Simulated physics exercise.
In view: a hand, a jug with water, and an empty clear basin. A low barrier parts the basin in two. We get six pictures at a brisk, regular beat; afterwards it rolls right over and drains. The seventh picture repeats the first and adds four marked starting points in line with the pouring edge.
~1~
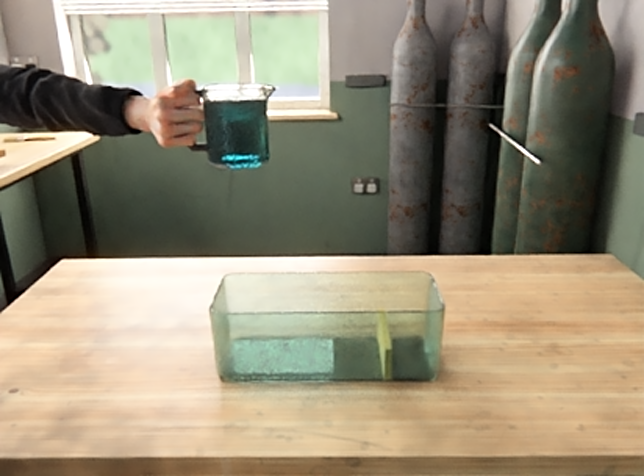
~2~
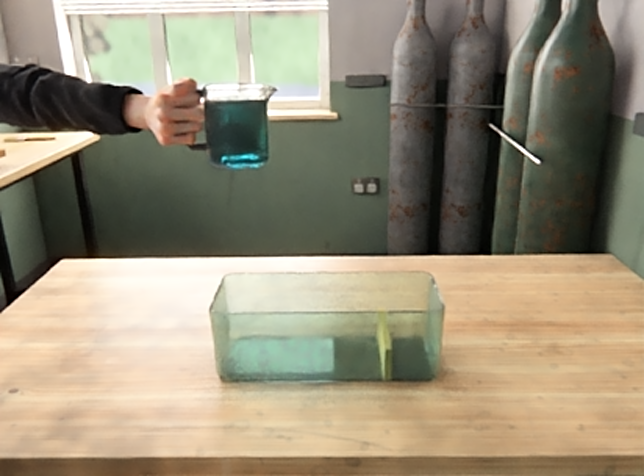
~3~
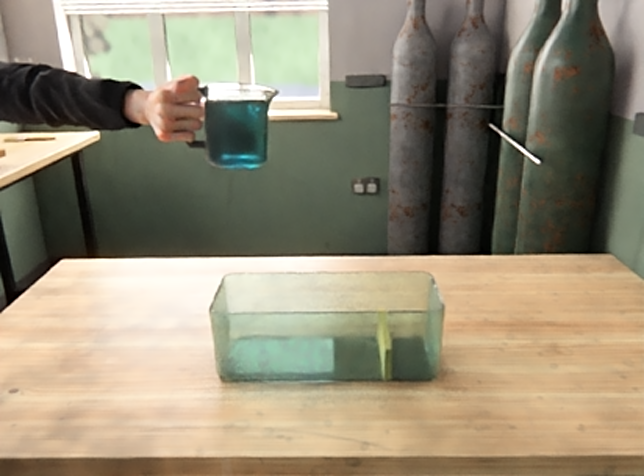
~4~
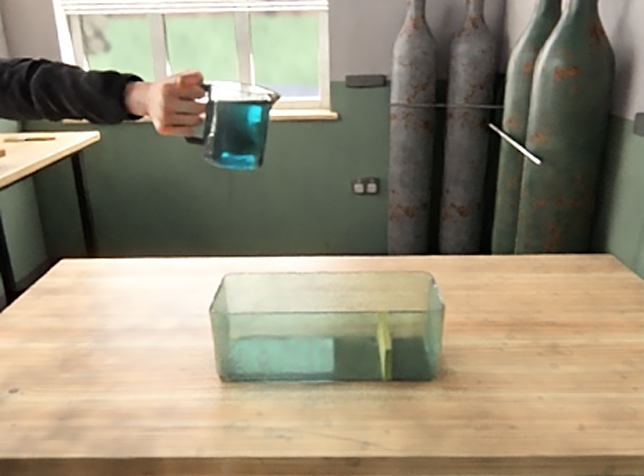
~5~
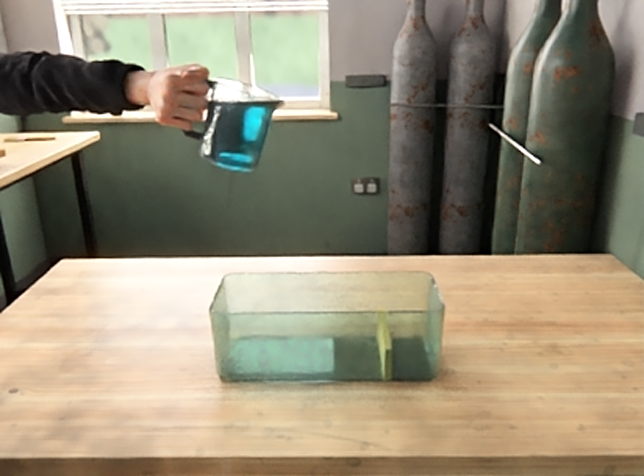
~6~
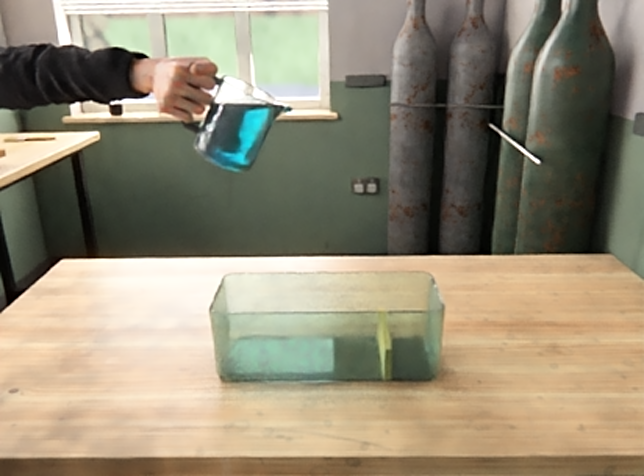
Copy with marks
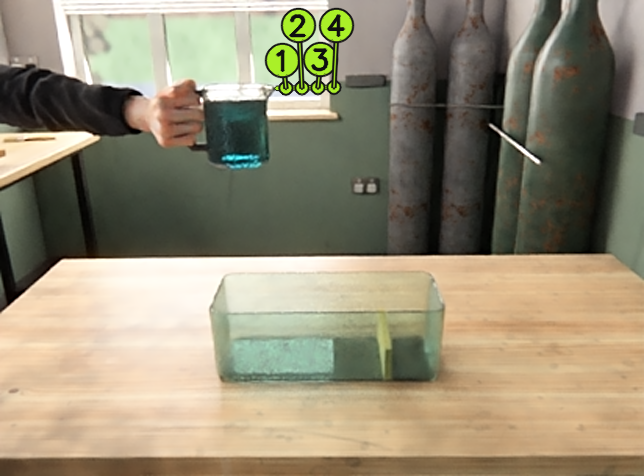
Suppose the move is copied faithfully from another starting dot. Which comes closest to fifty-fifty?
Spot 3 does it best.
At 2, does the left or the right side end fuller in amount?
The left one.
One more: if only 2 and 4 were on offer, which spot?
It is 4.
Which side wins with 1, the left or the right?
The left one.
In lime, 1 at (285, 88); 2 at (301, 87); 3 at (317, 87); 4 at (333, 87).
With 1, about 87 % ends left of the wall and 6 % right of it; 7 % is lost outside.
With 2, about 86 % ends left of the wall and 9 % right of it; 5 % is lost outside.
With 3, about 48 % ends left of the wall and 49 % right of it; 3 % is lost outside.
With 4, about 28 % ends left of the wall and 67 % right of it; 5 % is lost outside.
